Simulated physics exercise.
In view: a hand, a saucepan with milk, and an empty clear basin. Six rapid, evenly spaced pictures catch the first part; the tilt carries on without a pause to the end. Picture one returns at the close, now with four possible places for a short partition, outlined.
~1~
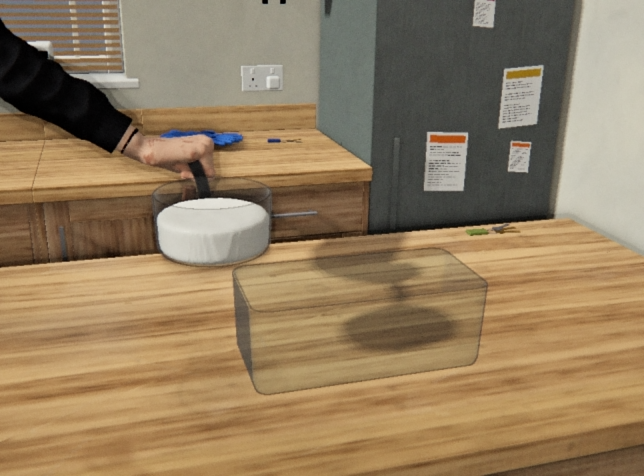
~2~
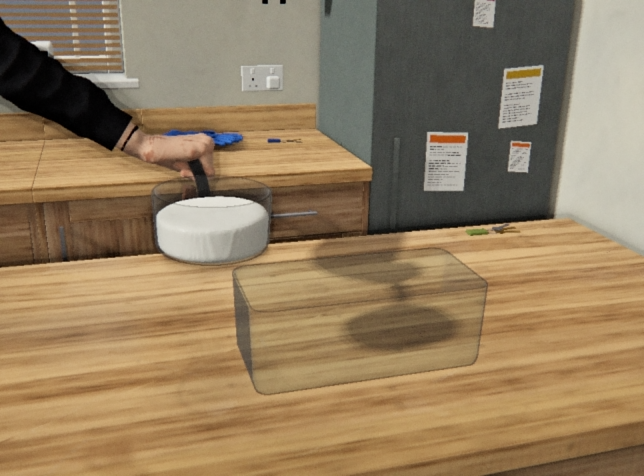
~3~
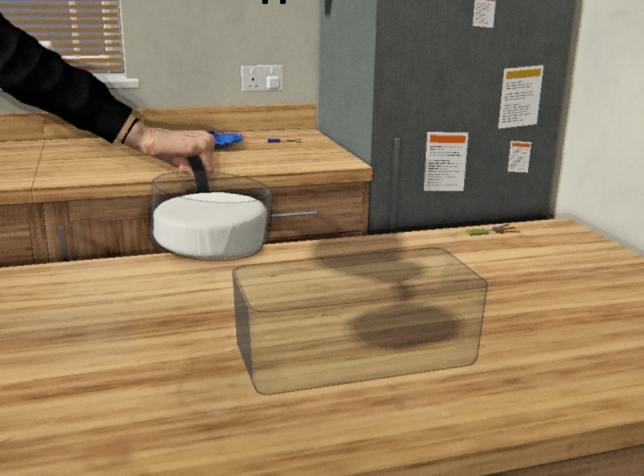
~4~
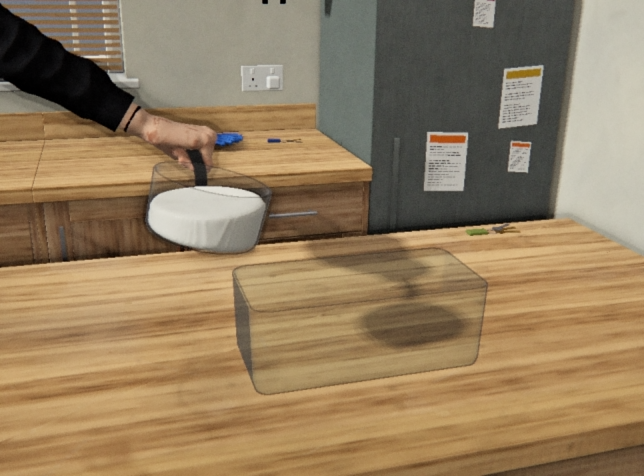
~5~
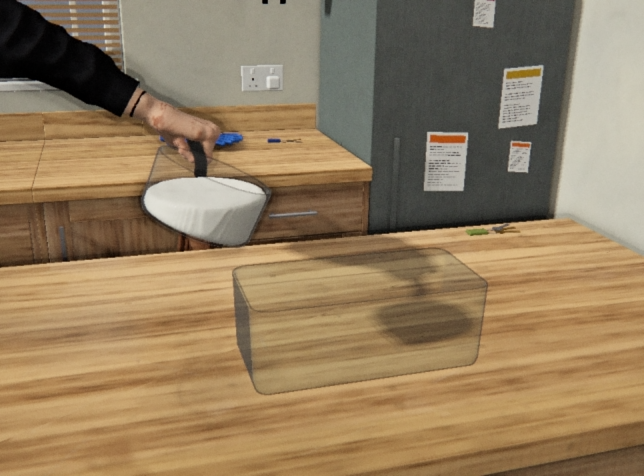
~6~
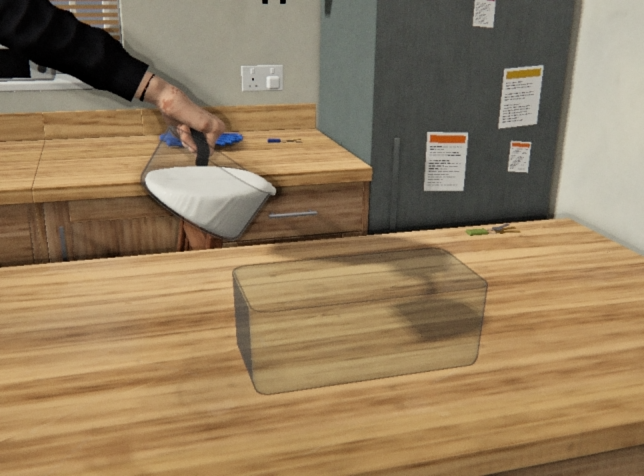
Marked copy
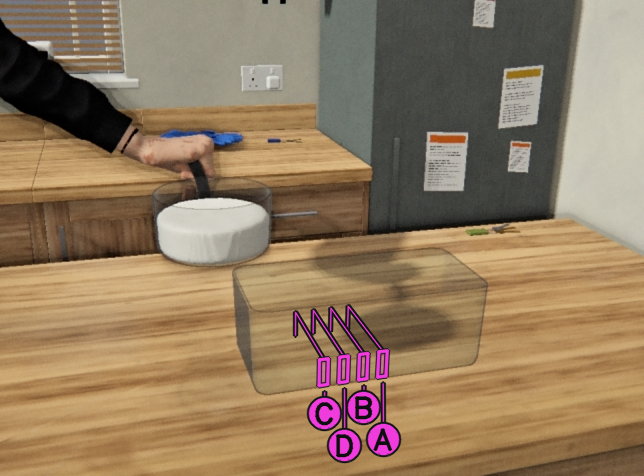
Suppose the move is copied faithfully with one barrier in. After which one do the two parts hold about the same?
Take B.
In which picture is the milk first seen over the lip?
In picture 6.
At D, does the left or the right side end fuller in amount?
The right side.
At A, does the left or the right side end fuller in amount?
More ends on the left.
On the marked copy, A at (383, 383); B at (364, 386); C at (324, 391); D at (344, 389).
For position A, about 90 % ends left of the wall and 8 % right of it.
For position B, about 47 % ends left of the wall and 51 % right of it.
For position C, about 7 % ends left of the wall and 92 % right of it.
For position D, about 12 % ends left of the wall and 87 % right of it.
